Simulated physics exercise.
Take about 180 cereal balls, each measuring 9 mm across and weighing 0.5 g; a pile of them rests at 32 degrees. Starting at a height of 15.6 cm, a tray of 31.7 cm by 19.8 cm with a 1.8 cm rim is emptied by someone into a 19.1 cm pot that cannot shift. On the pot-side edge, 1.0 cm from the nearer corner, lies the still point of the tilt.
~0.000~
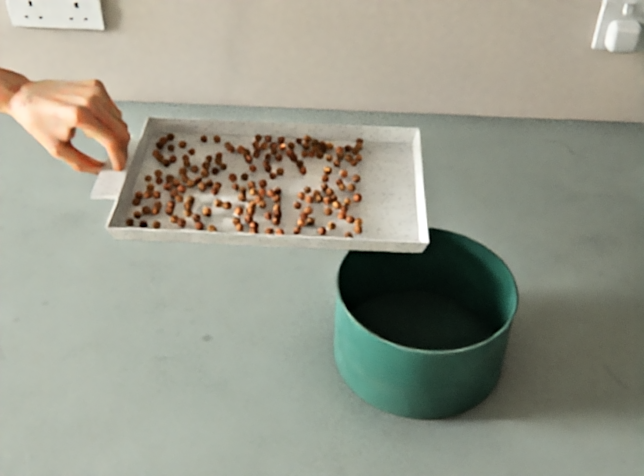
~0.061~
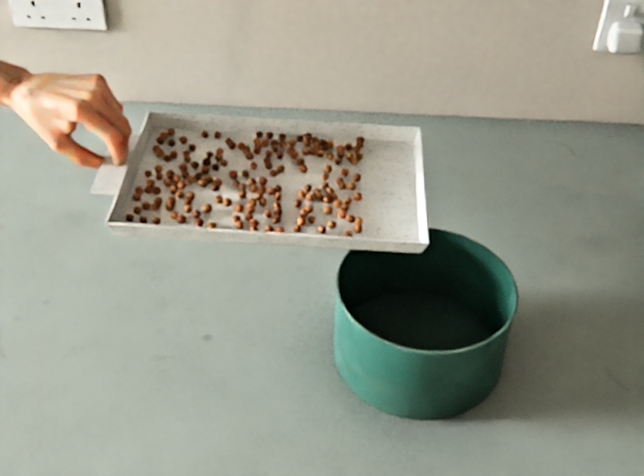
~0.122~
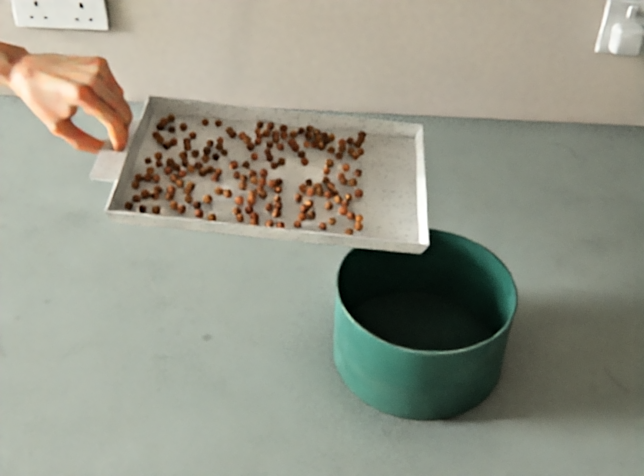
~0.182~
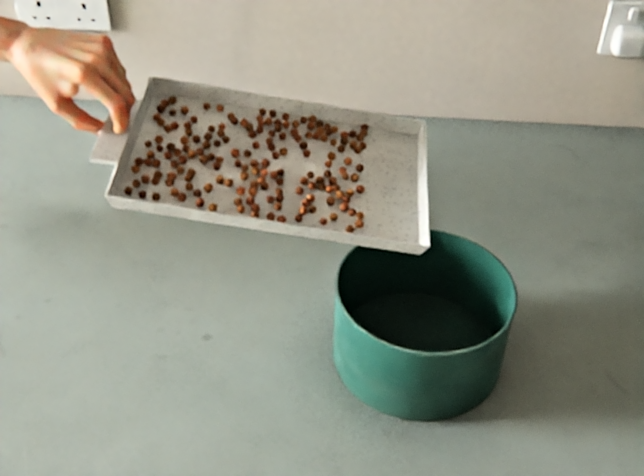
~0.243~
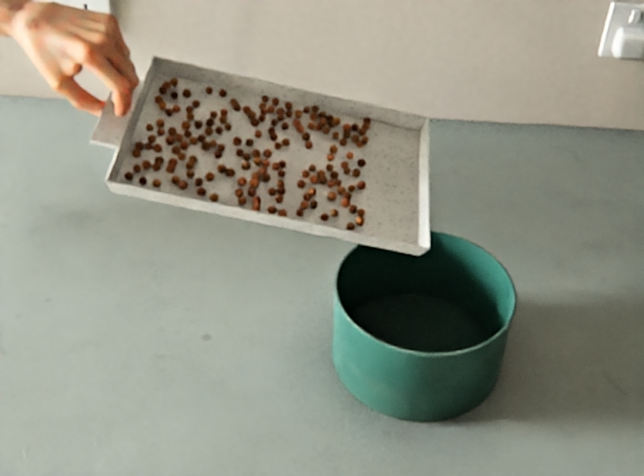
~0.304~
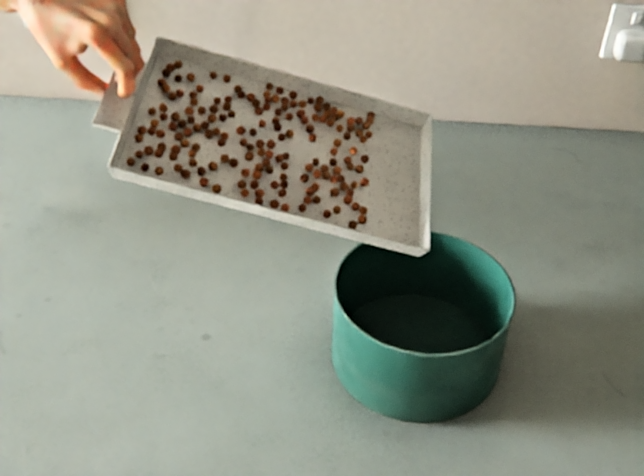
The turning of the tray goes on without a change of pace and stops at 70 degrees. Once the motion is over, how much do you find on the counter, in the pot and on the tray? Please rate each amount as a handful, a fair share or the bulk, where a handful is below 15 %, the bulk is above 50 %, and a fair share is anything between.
Counter: A handful; pot: A fair share; tray: The bulk.
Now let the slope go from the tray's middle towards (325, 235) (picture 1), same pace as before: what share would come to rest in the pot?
About 20 per cent.
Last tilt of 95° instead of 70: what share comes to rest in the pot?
About 100 in a hundred would end up in the pot.
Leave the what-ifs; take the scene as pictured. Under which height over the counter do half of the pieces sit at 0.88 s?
Roughly 20 centimetres, more or less.
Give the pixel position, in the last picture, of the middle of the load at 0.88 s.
Near pixel (423, 218).
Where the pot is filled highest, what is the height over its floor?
Around 1.5 cm above the floor.
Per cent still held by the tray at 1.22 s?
Roughly 65 percent of the load, I'd say.
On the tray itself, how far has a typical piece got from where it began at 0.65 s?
Displacement on the tray: Roughly 11 cm.
After 0.65 s, tilt 43 degrees; the tray holds 100 %, the pot 0 %.
Then, at 0.88 s, tilt 60 degrees; the tray holds 90 %, the pot 0 %.
After 1.22 s, tilt 70 degrees; the tray holds 65 %, the pot 35 %.
In the end, at 1.9 s, counter 0 %, pot 35 %, tray 65 %.
